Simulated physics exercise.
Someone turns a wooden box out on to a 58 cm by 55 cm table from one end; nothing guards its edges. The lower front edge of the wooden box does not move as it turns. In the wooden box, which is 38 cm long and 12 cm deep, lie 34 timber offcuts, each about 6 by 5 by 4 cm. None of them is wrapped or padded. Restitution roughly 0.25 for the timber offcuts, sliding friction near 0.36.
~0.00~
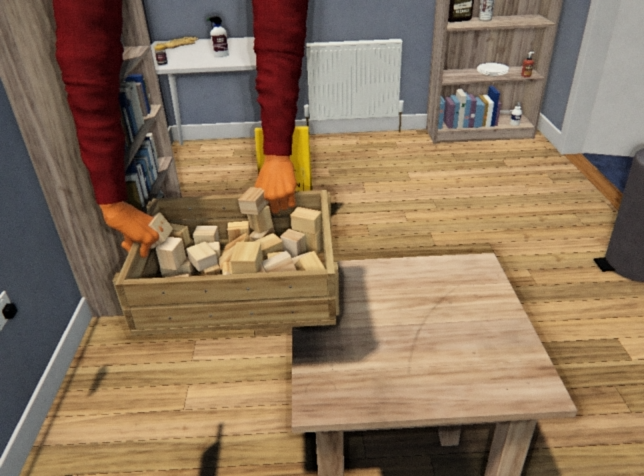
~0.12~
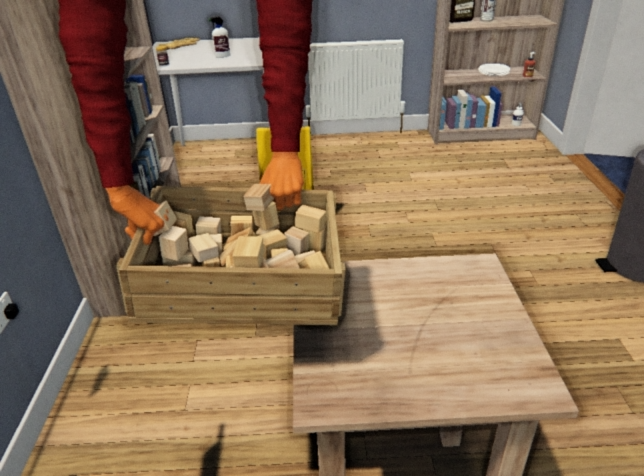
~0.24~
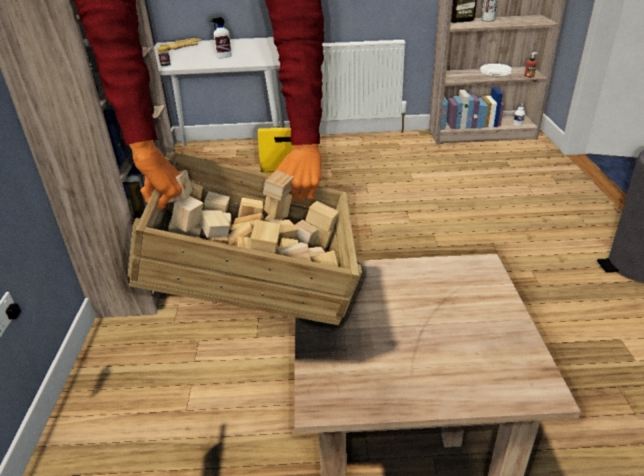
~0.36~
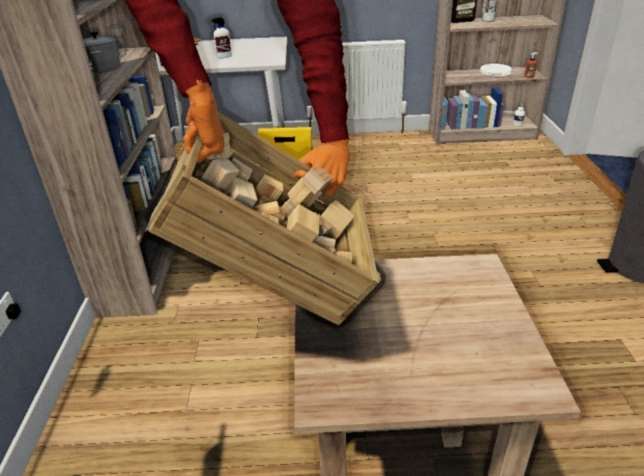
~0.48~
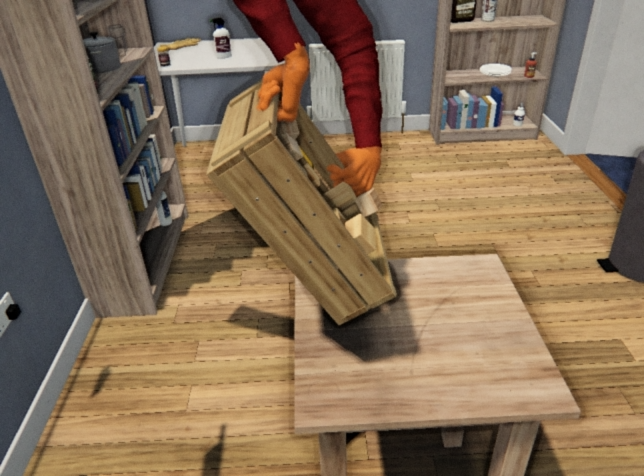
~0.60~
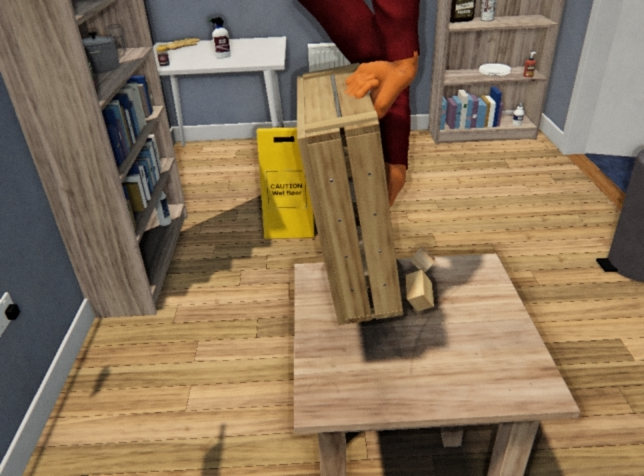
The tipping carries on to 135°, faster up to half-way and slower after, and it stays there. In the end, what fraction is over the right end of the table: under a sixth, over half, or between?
Over the right end of the table: One sixth to one half of them.
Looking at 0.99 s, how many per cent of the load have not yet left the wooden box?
Near 15 per cent, give or take.
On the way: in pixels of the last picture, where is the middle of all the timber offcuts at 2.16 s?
Estimated centre in the last picture: (471, 322).
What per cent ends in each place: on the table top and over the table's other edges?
Result: Near 65 % and near 5 %.
After 0.99 s, tilt 134°; 5 still in the wooden box, 28 on the table top and 1 over the right end of the table.
After 1.48 s, tilt 135°; 23 on the table top, 10 over the right end of the table and 1 over the table's other edges.
After 2.16 s, tilt 135°; 22 on the table top, 10 over the right end of the table and 2 over the table's other edges.
Final count (at 3.04 s), 22 on the table top, 10 over the right end of the table and 2 over the table's other edges. Asked share, 10 of 34, 29 per cent.
